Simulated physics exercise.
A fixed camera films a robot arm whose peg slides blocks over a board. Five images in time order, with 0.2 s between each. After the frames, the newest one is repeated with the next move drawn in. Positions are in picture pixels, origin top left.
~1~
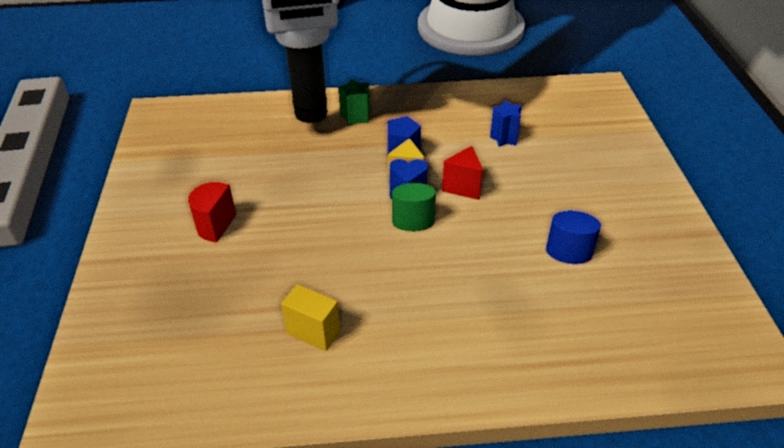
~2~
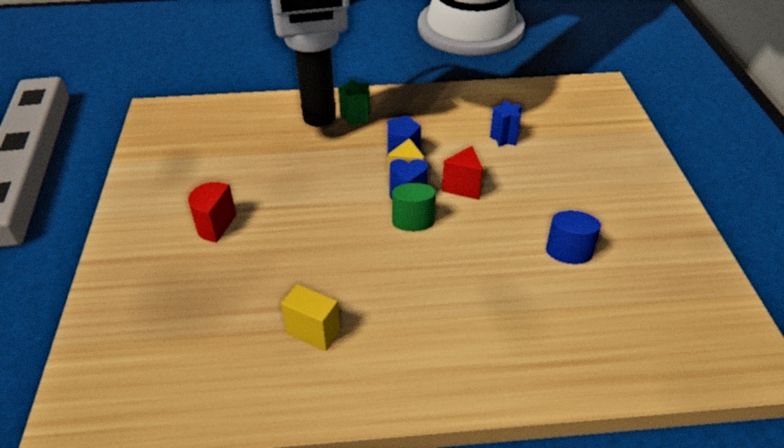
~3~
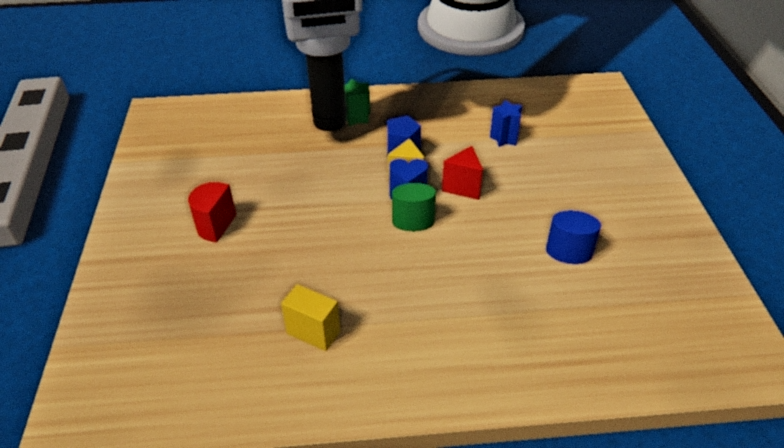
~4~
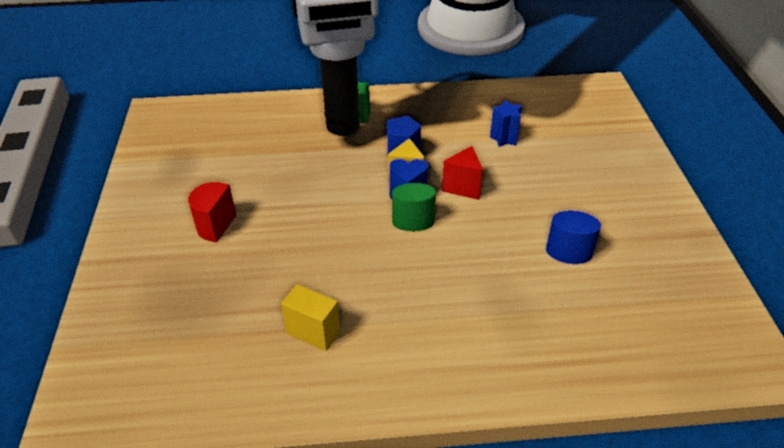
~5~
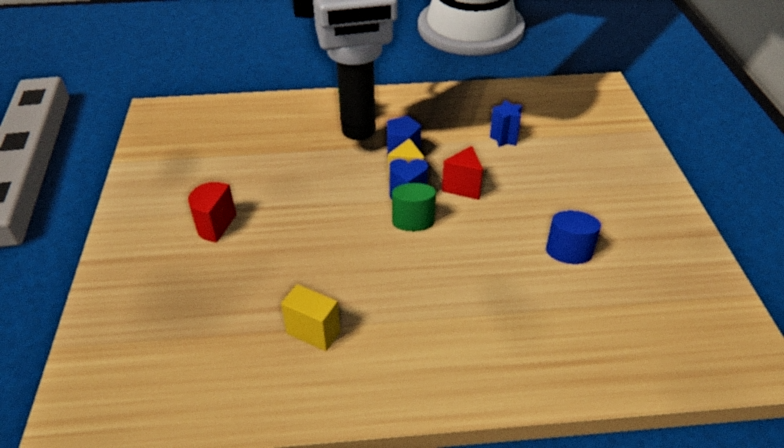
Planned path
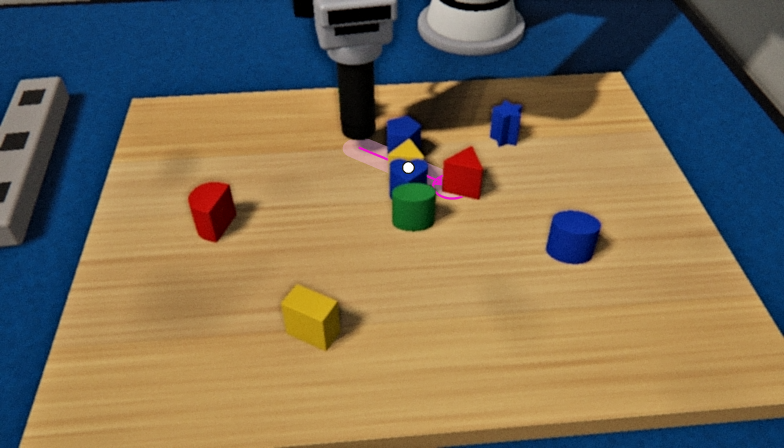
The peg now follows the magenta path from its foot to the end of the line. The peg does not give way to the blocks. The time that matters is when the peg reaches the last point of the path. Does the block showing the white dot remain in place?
No - that is not the case.
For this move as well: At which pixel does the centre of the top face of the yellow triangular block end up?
It should be at (445, 174) by then.
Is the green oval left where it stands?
Yes
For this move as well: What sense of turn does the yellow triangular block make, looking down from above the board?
It goes round the way clock hands do.
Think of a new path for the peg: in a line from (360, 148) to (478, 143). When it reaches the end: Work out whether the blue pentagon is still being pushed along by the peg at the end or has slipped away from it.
It lies beside or behind the peg.
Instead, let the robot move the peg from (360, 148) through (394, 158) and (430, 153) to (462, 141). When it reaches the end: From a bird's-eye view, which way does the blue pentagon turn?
It twists clockwise.
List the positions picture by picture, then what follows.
The first frame shows tip of the peg (311, 115), middles of tops, blue pentagon (403, 126), yellow triangular block (407, 150), blue heart-shaped block (408, 168), green oval (414, 192), red triangular block (466, 158).
The second frame shows peg (320, 118), nothing pushed.
The third frame shows peg (330, 123), nothing pushed.
The fourth frame shows peg (343, 127), nothing pushed.
The fifth frame shows peg (359, 131), blue pentagon (403, 126), yellow triangular block (407, 150), blue heart-shaped block (408, 168), green oval (414, 192), red triangular block (466, 158).
The line goes from (360, 148) directly to (451, 187); the dot is on the blue heart-shaped block.
What follows on the original path. One third of the way, peg (389, 143); blue pentagon (423, 130).
Two thirds of the way, peg (422, 157); blue pentagon (452, 134), turned 30° anticlockwise; yellow triangular block (429, 161), turned 40° clockwise; blue heart-shaped block (413, 173), turned 45° clockwise.
At the end, peg (452, 169); blue pentagon (462, 135), turned 55° anticlockwise; yellow triangular block (445, 174), turned 75° clockwise; blue heart-shaped block (413, 173), turned 50° clockwise; green oval unmoved; red triangular block (482, 165), turned 30° anticlockwise.
